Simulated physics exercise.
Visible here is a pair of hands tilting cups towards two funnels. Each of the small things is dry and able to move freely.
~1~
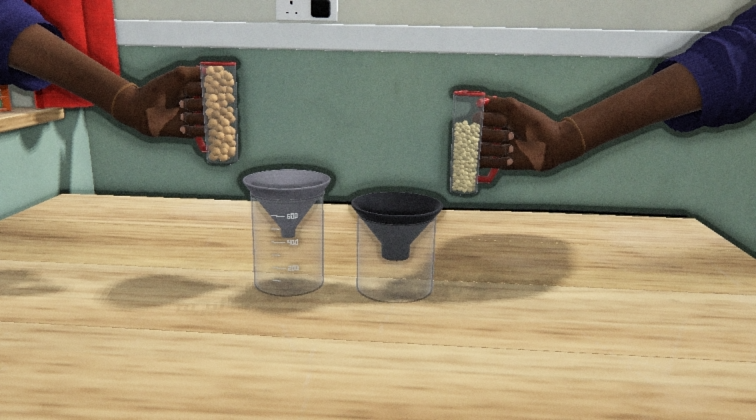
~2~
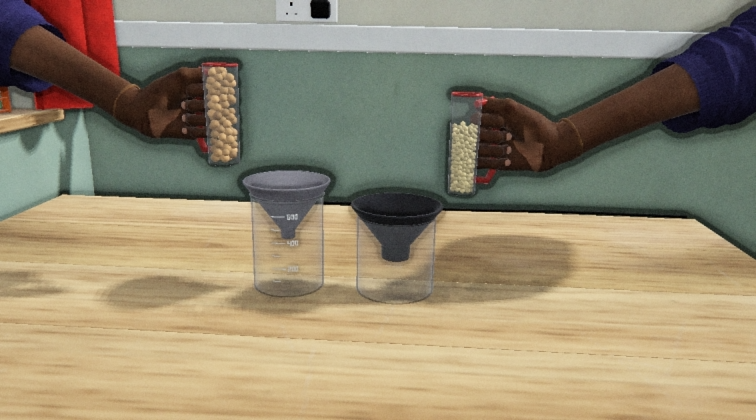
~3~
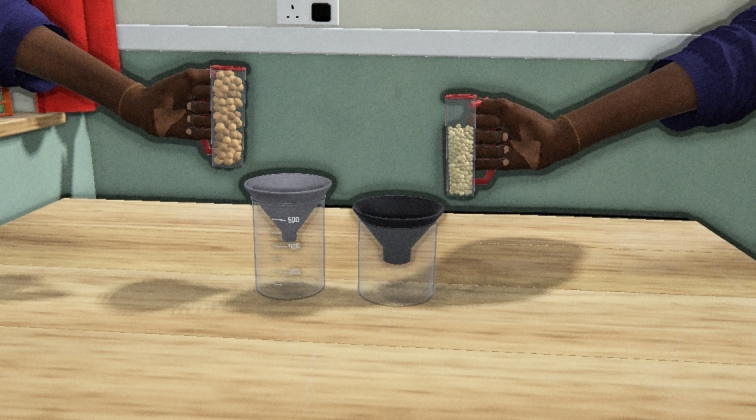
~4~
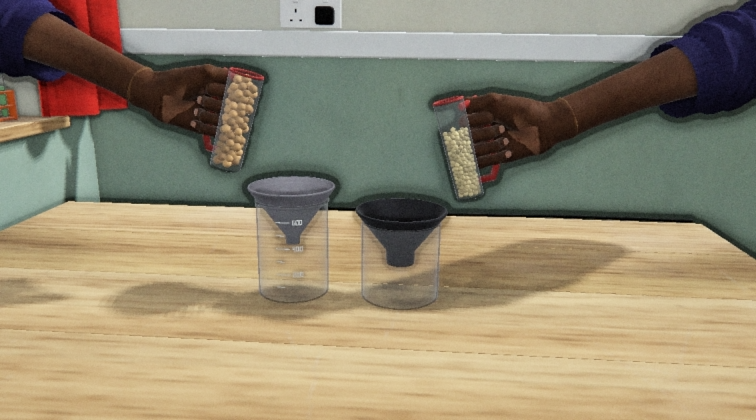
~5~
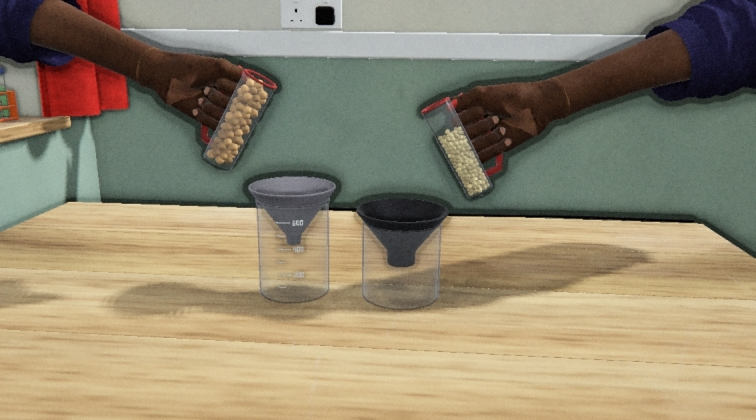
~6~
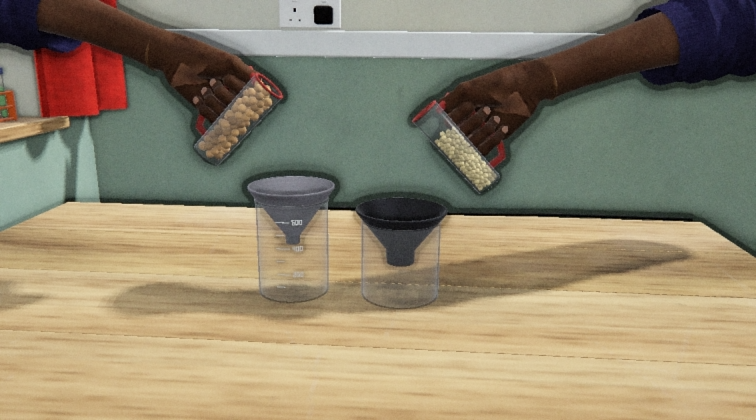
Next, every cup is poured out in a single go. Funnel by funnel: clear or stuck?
Outcome: Left: I expect it will get stuck. Right: I expect it will drain completely.
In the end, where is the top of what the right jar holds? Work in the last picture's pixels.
About (422, 283).
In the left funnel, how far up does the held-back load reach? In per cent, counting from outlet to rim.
Height reading: Around 85 per cent.
Then, 0.34 s on from there, left, the whole lot still in the cup; right, the whole lot still in the cup.
Then, 0.71 s on from there, left, all but a few still in the cup, a little in or over the funnel; right, the whole lot still in the cup.
Then, 1.15 s on from there, left, near a quarter still in the cup, the bulk in or over the funnel, only a few down in the jar; right, near two thirds still in the cup, near a third in or over the funnel, a little down in the jar.
In the end, left, all but a few stuck in the funnel, only a few down in the jar; right, the whole lot down in the jar.
